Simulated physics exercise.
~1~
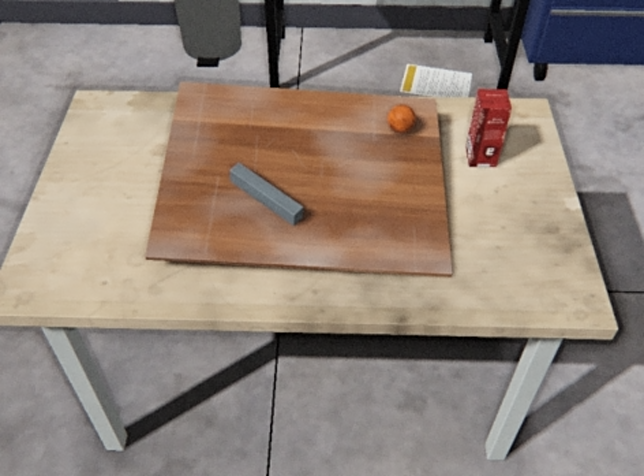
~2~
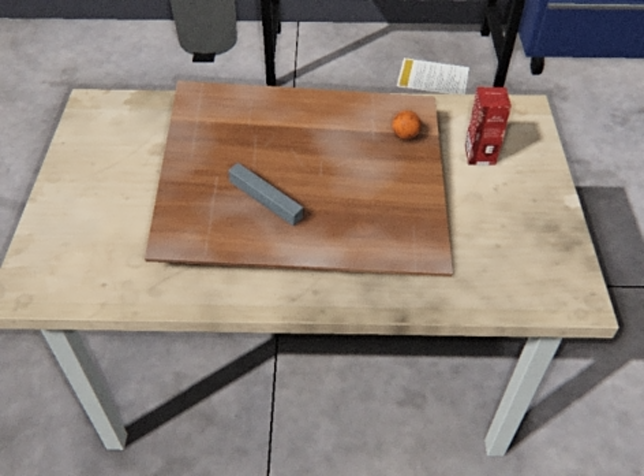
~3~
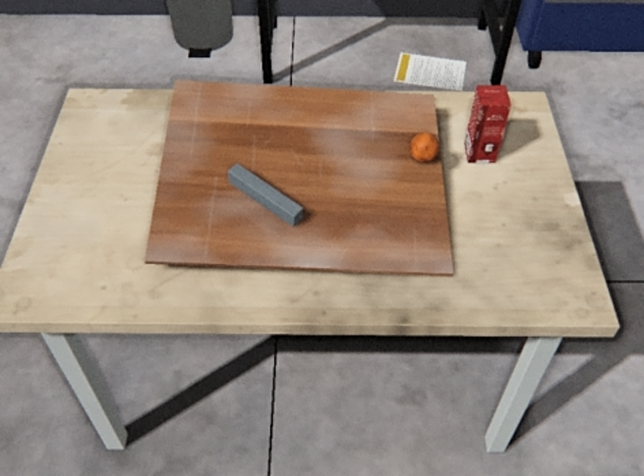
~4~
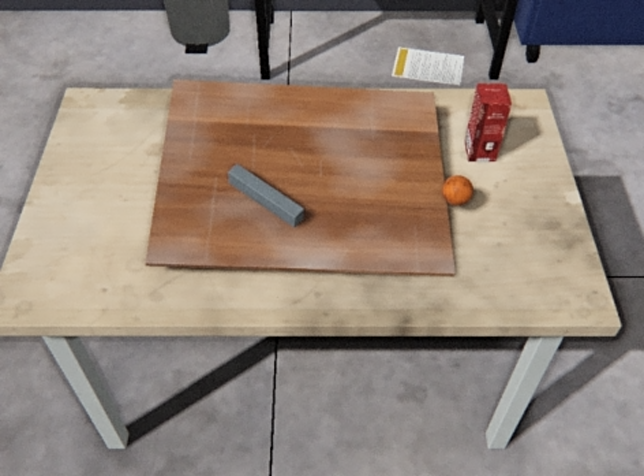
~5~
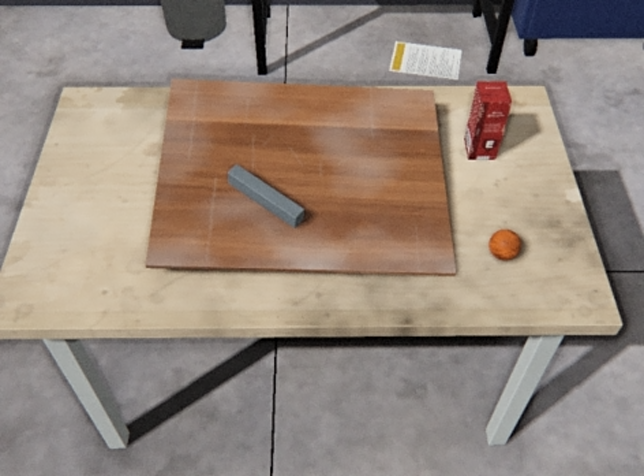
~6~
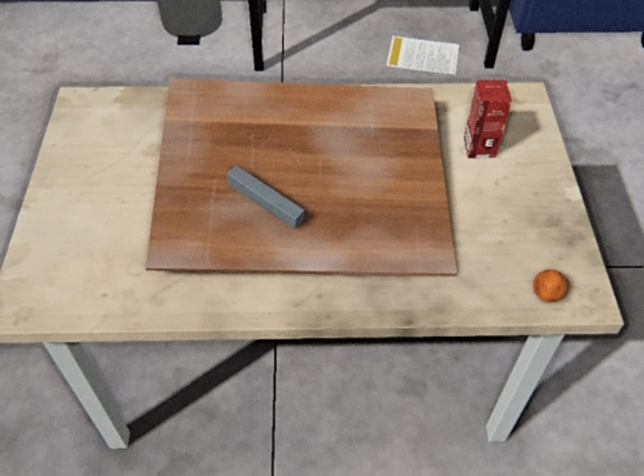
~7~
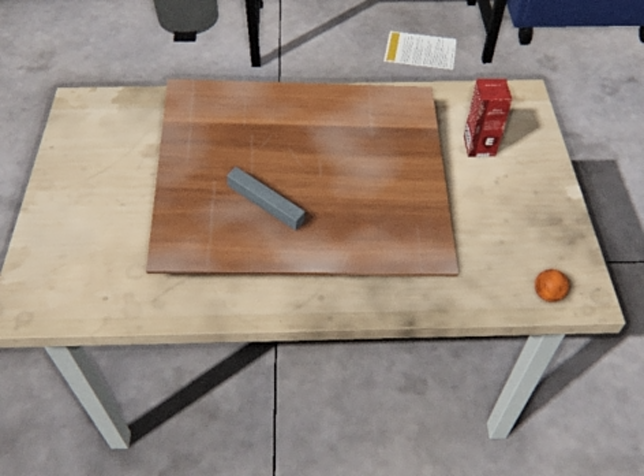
A wooden board lay on a pale table with a grey bar on it and a red carton beside it, while an orange ball rolled down and off the board's right edge, crossed the tabletop and came to rest near the table's front right corner.
